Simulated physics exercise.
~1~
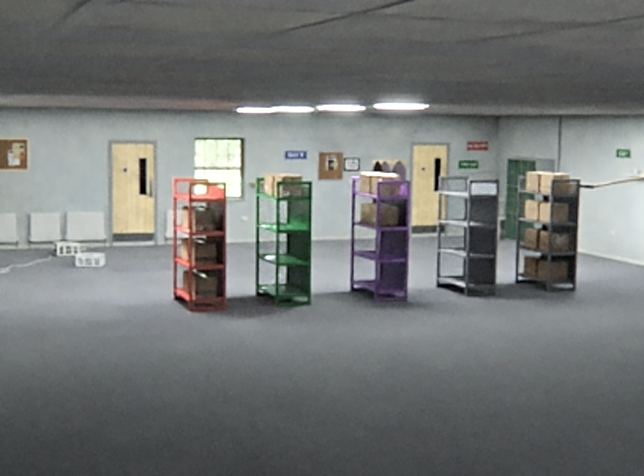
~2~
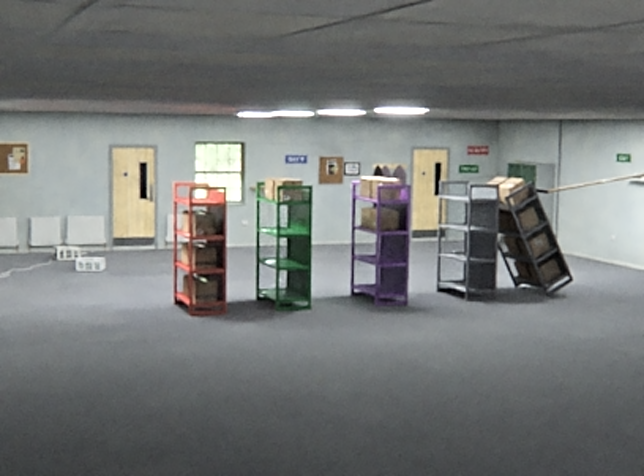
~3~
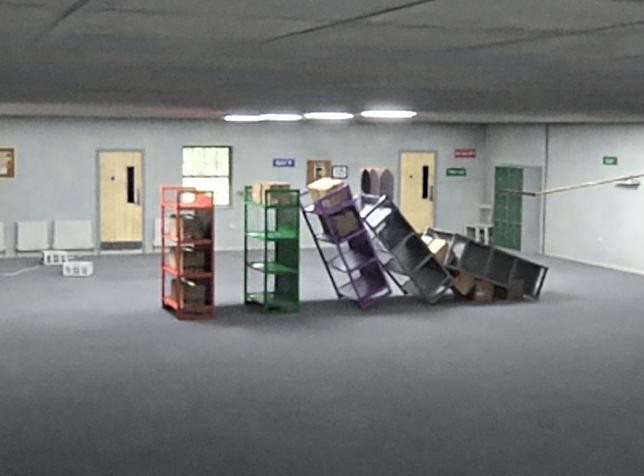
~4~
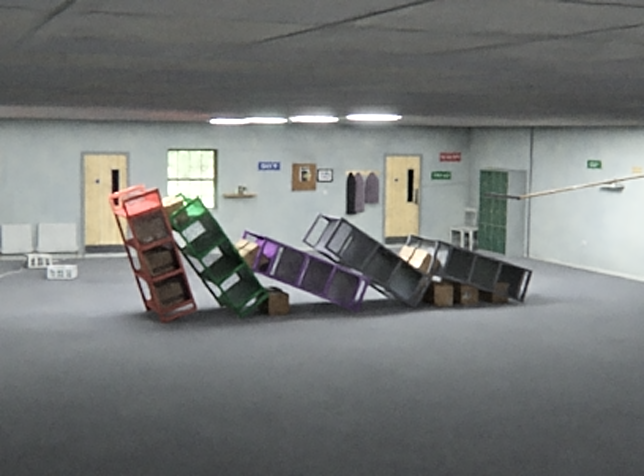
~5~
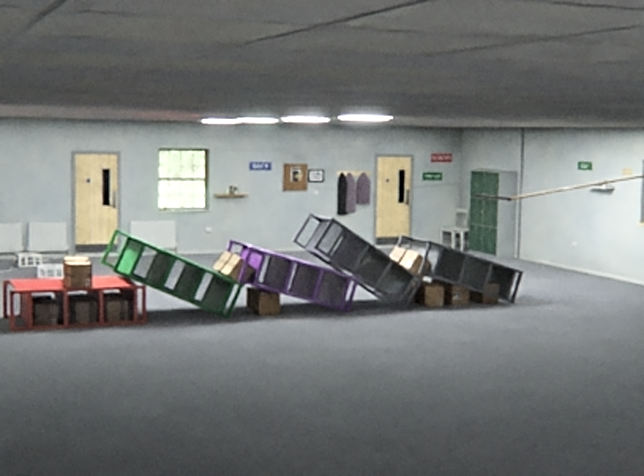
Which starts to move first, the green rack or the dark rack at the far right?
The dark rack at the far right moves first, tipping left while the green rack is still upright. The green one goes over only later, as the topple travels along the row.
